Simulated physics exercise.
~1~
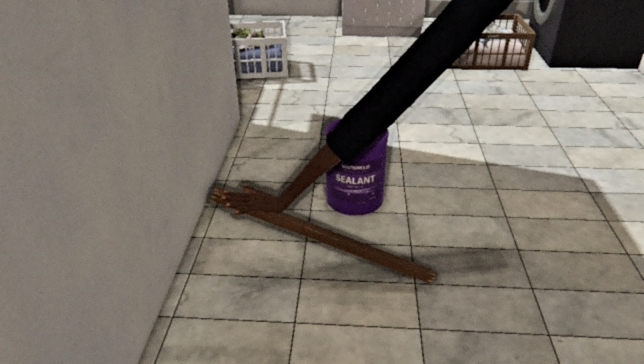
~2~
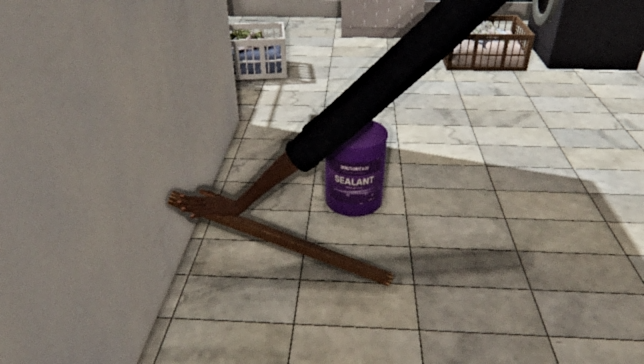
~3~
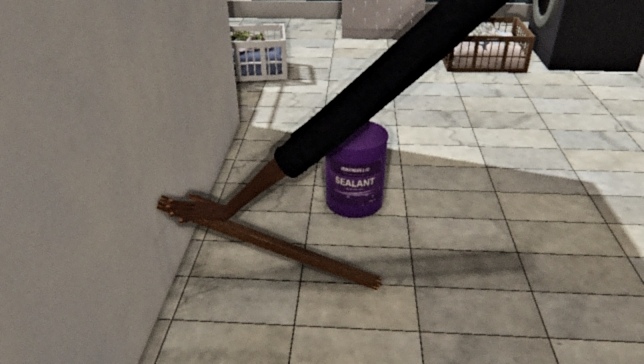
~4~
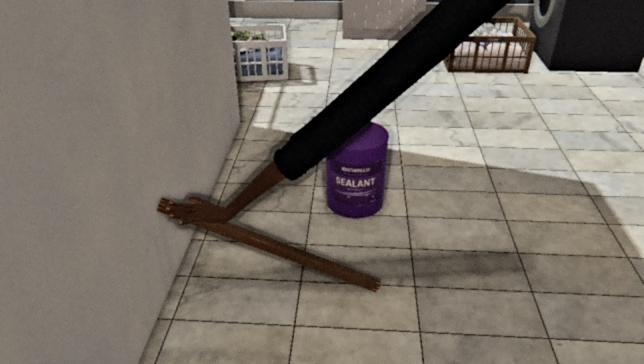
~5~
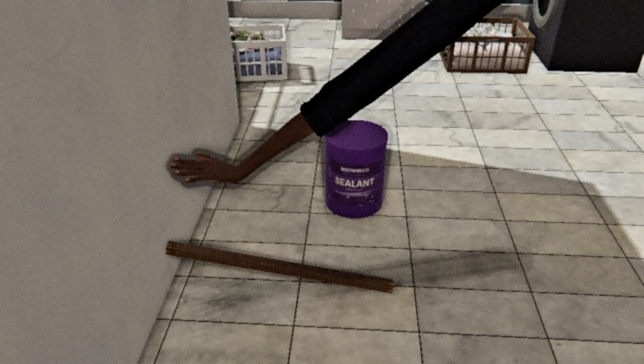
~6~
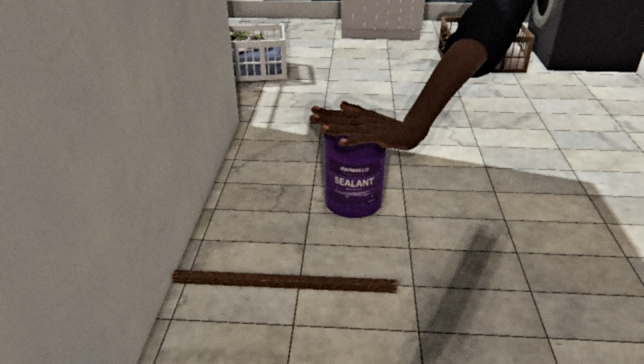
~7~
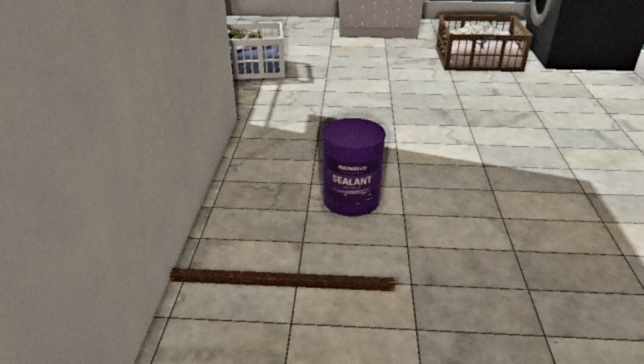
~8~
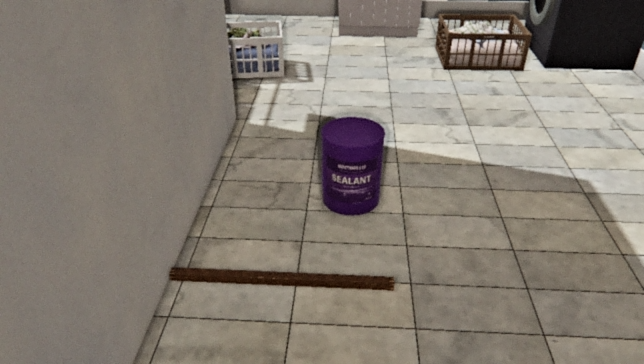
A hand leaning a brown pole against a wall beside a purple pail, then letting go as it slides flat onto the tiles.
